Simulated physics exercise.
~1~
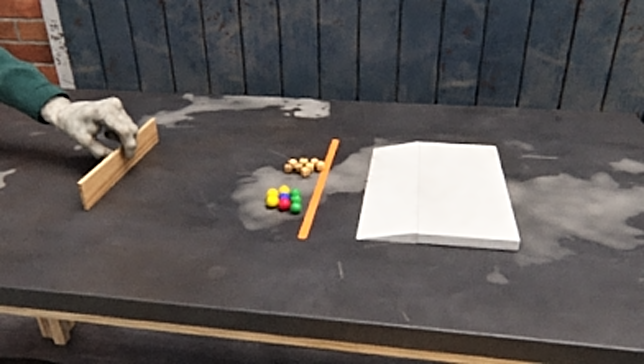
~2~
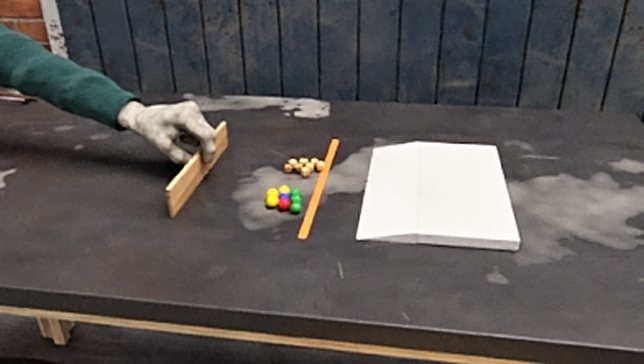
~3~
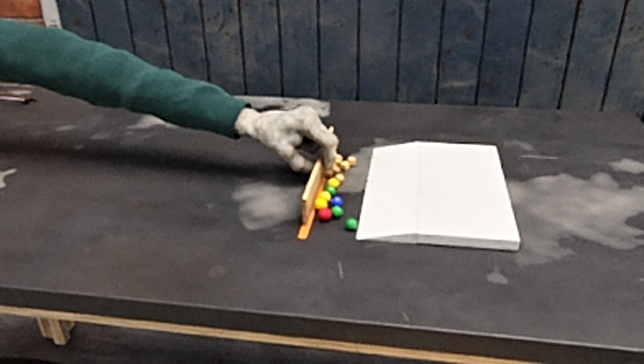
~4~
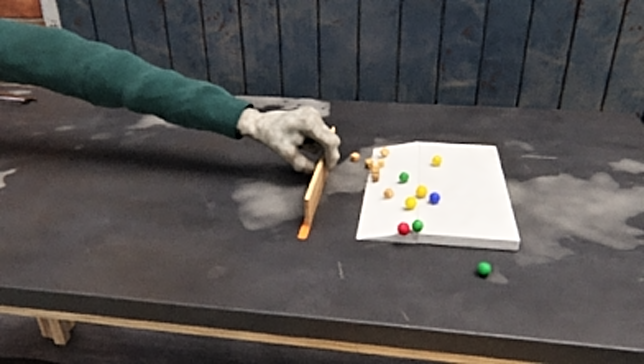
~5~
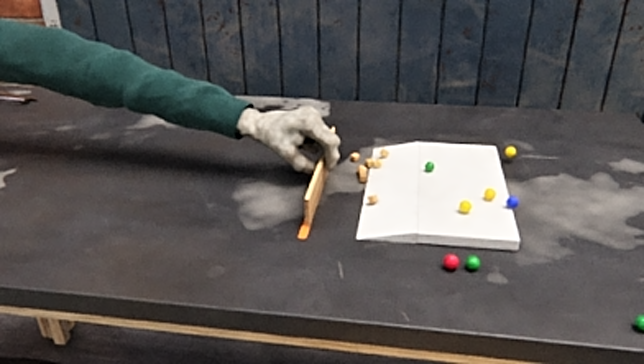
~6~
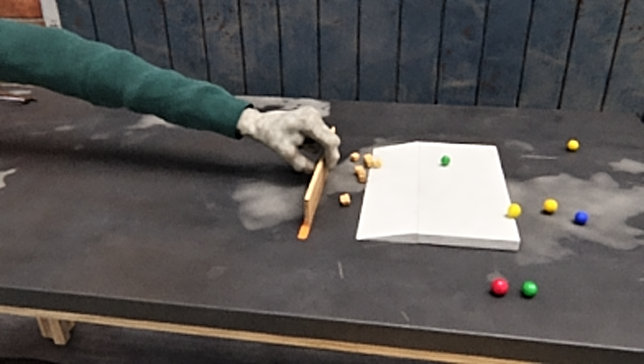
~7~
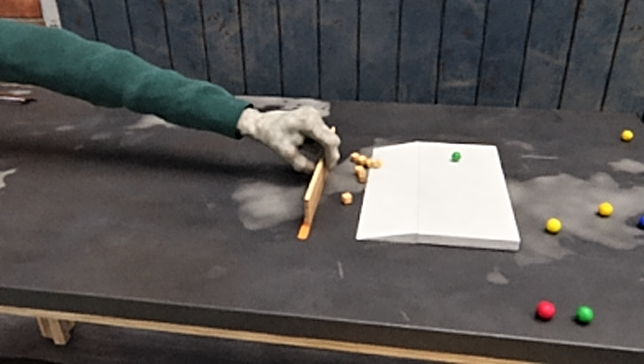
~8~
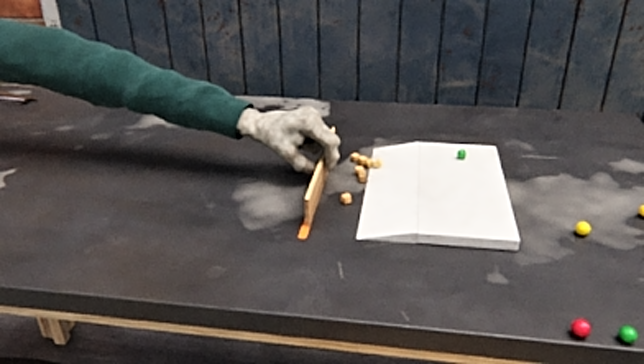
The footage shows a gloved hand sweeping a strip of wood rightward into colored balls and small tan pieces, stopping at orange tape. The balls scatter over and past a low white wedge, one green ball remaining on top, while the tan pieces mostly settle before it.
